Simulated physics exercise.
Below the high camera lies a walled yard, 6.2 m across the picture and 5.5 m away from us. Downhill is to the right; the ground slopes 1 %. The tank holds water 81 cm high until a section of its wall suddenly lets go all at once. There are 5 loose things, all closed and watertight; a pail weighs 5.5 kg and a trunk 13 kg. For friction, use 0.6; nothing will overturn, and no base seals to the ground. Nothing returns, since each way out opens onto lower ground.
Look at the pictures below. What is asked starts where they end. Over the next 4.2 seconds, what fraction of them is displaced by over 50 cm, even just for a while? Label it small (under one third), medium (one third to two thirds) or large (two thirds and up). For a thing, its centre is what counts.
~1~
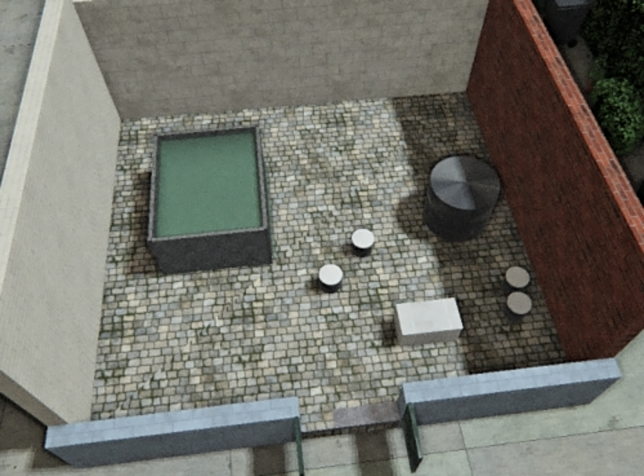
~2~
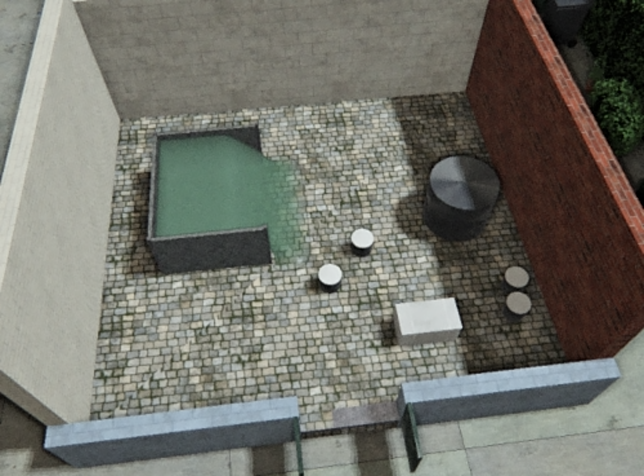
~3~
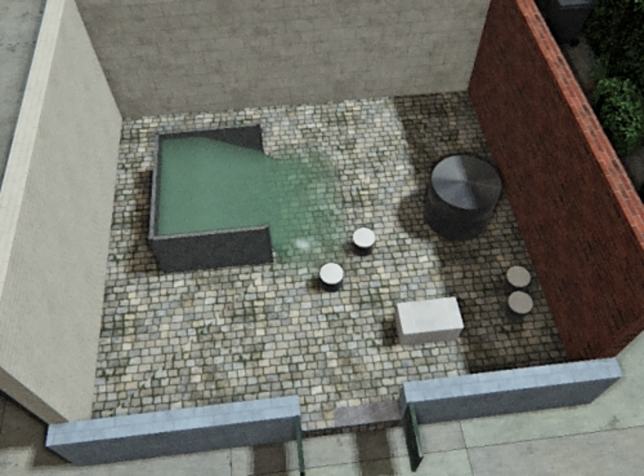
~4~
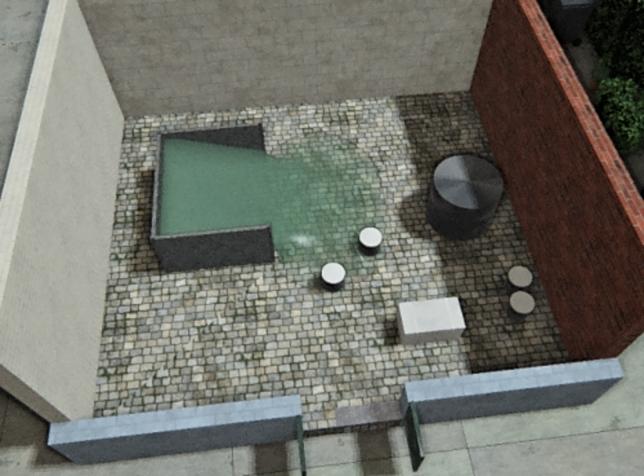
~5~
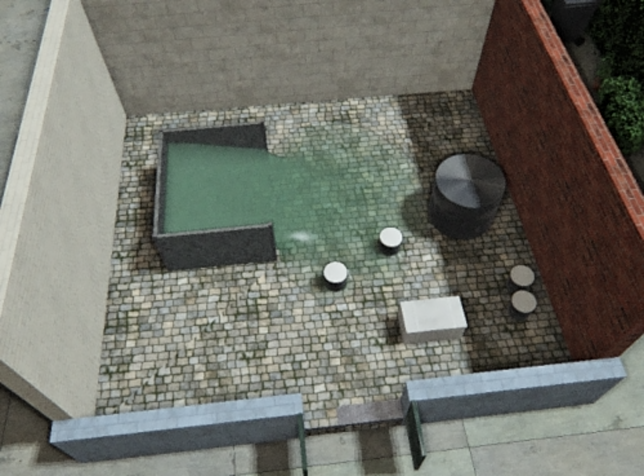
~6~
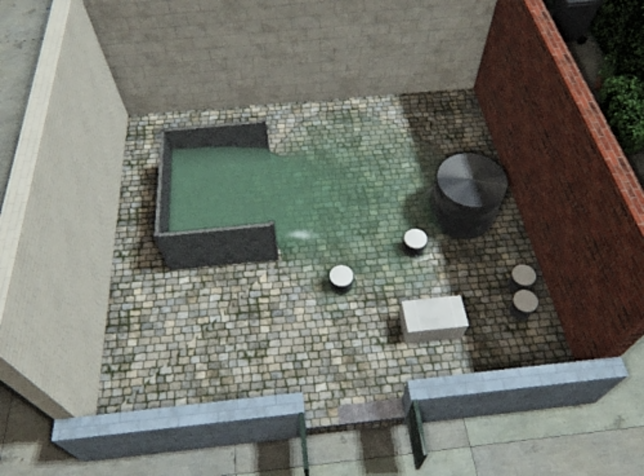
Large.
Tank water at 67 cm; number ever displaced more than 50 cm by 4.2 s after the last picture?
In that case 5 of them.
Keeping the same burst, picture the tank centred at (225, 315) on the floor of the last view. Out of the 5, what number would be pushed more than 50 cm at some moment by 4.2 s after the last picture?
Result: 5 of them.
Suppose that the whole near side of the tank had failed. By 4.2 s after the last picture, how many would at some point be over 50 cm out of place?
That would give 3.
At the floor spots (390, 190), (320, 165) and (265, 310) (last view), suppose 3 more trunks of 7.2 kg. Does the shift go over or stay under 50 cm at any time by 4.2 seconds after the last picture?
Order as given: Goes farther, goes farther, stays inside it.
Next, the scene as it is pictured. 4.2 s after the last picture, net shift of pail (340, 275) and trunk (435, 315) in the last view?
60 cm, then 140 cm.
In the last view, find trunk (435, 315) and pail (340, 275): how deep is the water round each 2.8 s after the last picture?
I'd put it at 8 cm and 5 cm respectively.
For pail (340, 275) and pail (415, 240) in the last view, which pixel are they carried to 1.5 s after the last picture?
Estimated pixels: (397, 340) and (535, 304).
Then, 0.4 s after the last picture 2 of 5 are over 50 cm from their spots; 0 afloat.
Then, 1.5 s after the last picture 5 of 5 are over 50 cm from their spots; 3 afloat.
Then, 2.8 s after the last picture 4 of 5 are over 50 cm from their spots; 4 afloat.
Then, 4.2 s after the last picture 5 of 5 are over 50 cm from their spots, and 5 have been at some point; 2 afloat.
